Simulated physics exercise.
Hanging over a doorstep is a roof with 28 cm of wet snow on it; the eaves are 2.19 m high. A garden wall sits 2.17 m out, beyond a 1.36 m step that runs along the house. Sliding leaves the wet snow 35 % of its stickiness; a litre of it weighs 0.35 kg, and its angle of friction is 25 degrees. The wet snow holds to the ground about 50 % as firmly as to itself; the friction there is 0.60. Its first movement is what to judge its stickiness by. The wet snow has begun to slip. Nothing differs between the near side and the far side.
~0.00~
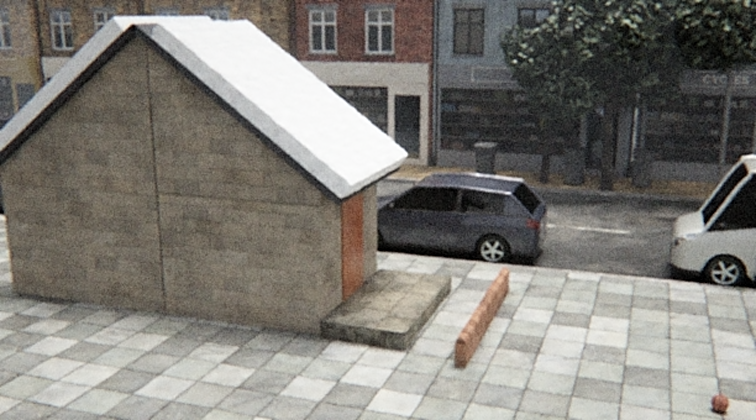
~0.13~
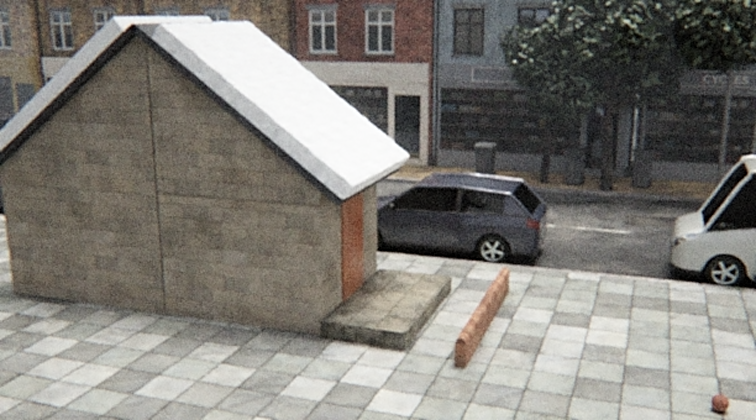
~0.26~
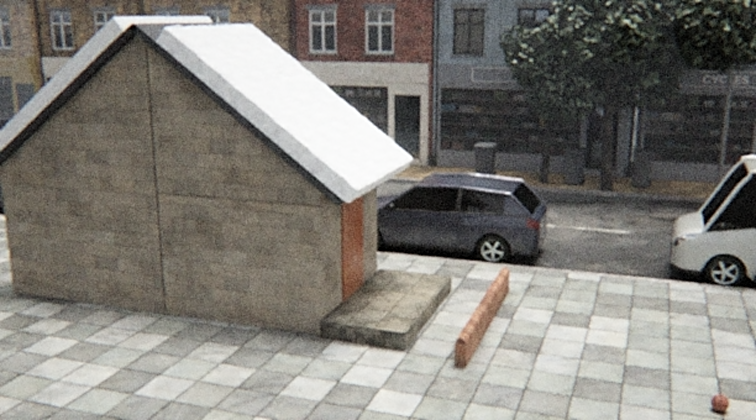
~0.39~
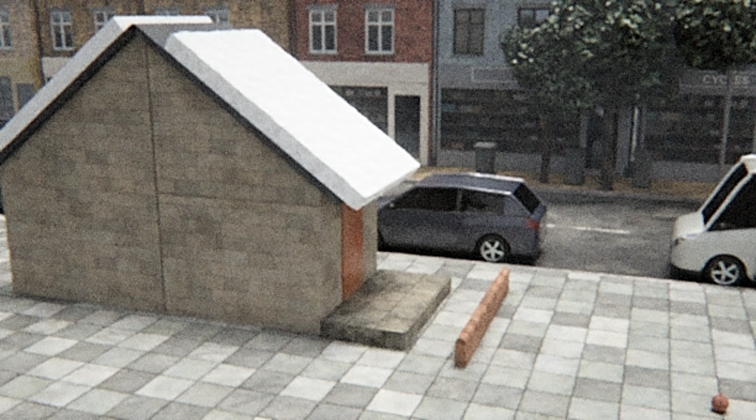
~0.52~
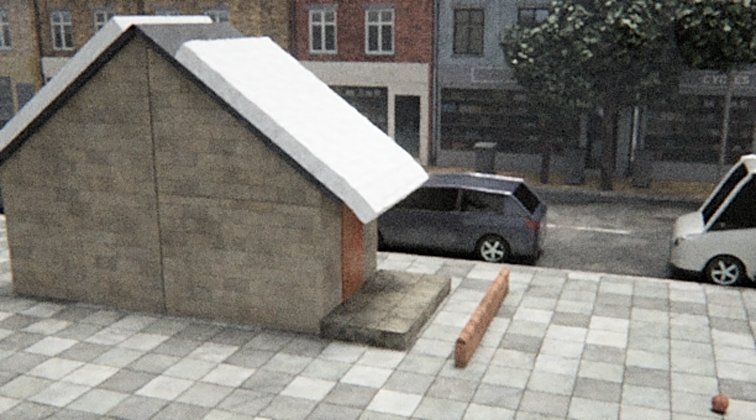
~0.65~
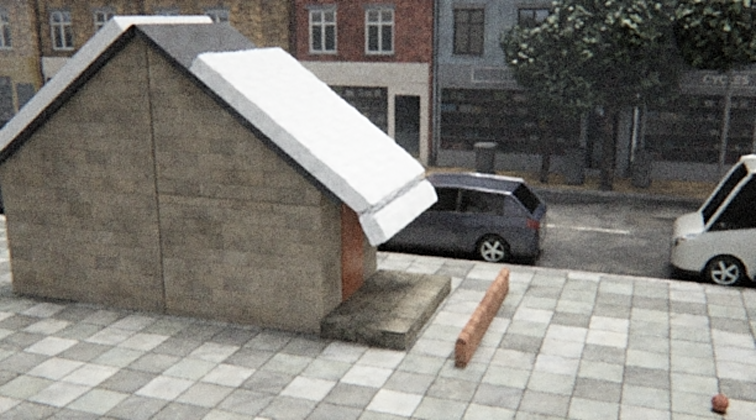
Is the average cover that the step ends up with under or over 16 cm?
My guess is it stays beneath that value.
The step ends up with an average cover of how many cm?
Roughly 6 centimetres.
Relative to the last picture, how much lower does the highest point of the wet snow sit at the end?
About 3.5 m.
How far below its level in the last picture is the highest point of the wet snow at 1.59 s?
I'd put it at near 2.8 m.
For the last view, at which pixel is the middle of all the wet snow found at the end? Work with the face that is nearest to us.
About (479, 345).
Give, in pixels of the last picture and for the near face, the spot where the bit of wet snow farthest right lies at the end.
You'll find it somewhere near (646, 379) on the near face.
By 1.08 s, 60 % of the snow is still up on the roof and 40 % is falling or down.
By 1.59 s, none of the snow is still up on the roof and all is falling or down.
By 2.09 s, none of the snow is still up on the roof and all is falling or down.
By 2.60 s, none of the snow is still up on the roof and all is falling or down.
By 2.70 s, at the end, none of the snow is still up on the roof and the snow on the step is 6.2 cm deep on average.
